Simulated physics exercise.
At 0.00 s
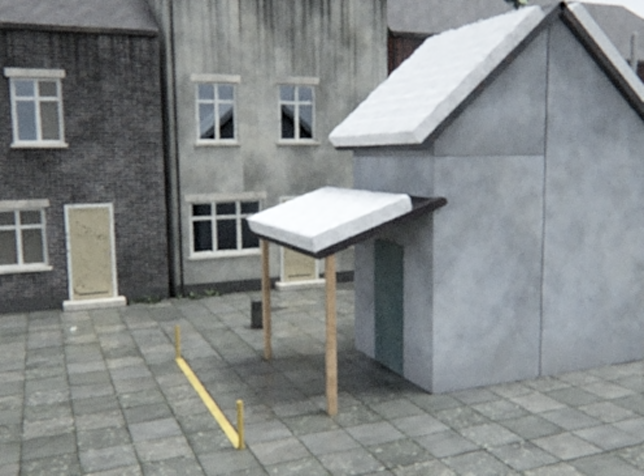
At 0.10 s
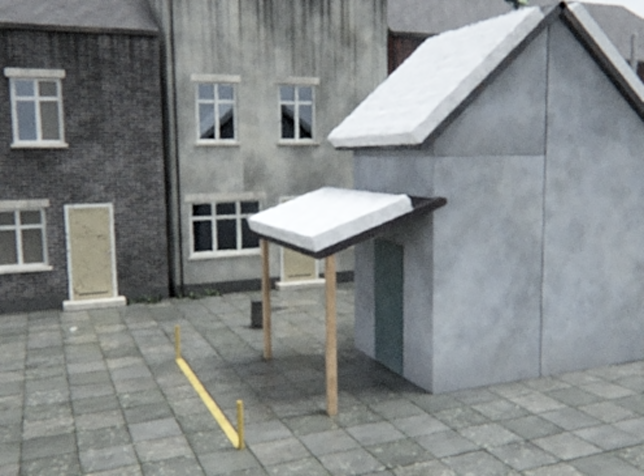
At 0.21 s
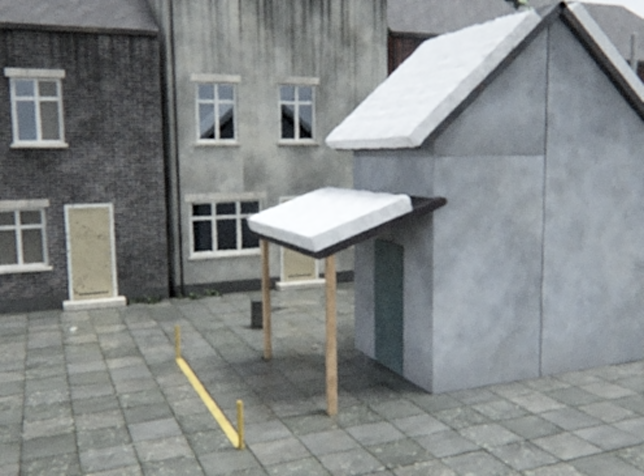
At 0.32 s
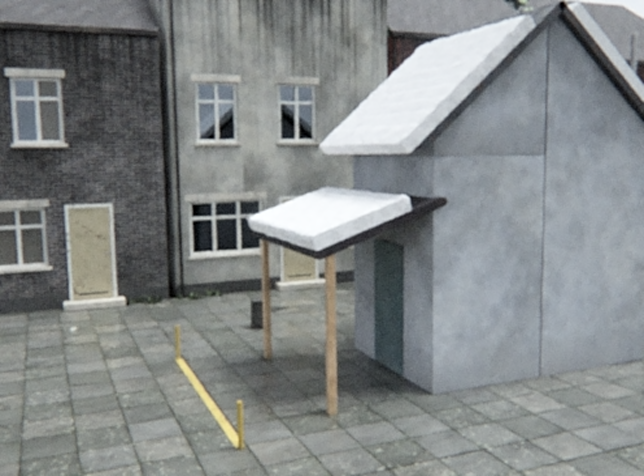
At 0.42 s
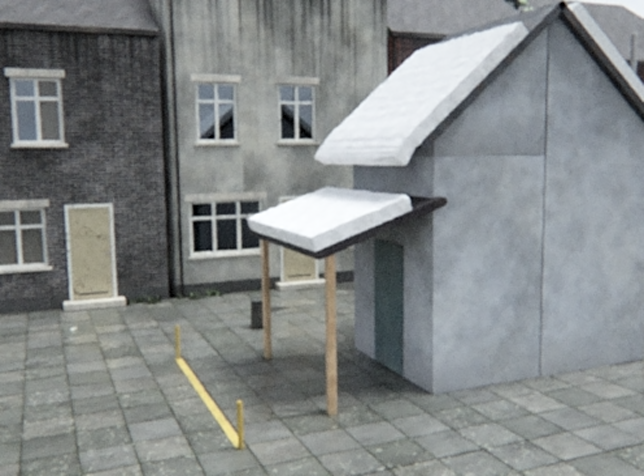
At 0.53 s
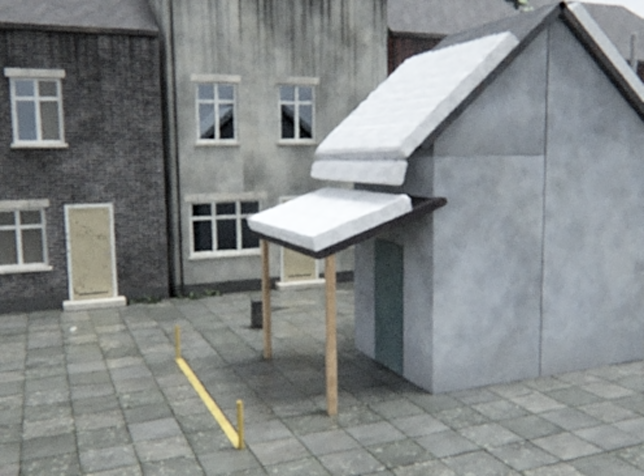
In a paved yard beside old terraced houses, a thick slab of snow slid slowly down the small grey building's steep roof, poked out over the snowy lower roof, and cracked near its front edge.
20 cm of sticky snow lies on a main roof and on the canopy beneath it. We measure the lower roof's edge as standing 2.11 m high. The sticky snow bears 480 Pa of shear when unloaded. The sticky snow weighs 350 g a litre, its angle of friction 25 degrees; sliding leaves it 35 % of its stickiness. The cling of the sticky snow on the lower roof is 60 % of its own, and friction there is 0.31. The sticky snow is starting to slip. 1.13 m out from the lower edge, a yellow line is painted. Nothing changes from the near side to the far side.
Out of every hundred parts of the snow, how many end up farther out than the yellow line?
Around 56 in every hundred.
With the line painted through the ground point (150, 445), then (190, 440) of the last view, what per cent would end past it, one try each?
About 25 %, then about 40 %.
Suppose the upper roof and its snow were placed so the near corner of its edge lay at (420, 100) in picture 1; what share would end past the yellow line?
60 %.
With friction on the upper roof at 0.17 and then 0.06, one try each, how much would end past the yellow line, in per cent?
First some 60 %, after that some 65 %.
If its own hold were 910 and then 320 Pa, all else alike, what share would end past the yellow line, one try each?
35 %, then 60 %.
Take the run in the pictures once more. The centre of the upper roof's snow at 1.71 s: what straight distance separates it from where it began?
I'd put it near 4.0 m.
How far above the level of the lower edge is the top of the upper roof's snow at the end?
0.7 m.
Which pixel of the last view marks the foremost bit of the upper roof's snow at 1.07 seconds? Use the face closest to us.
Position: About (315, 226).
After 1.07 s, none is below the lower edge and 0 % is past the line.
After 1.71 s, 49 % is below the lower edge and 18 % is past the line.
After 2.36 s, 81 % is below the lower edge and 55 % is past the line.
After 3.00 s, 82 % is below the lower edge and 56 % is past the line.
After 3.10 s, 82 % is below the lower edge and 56 % is past the line.
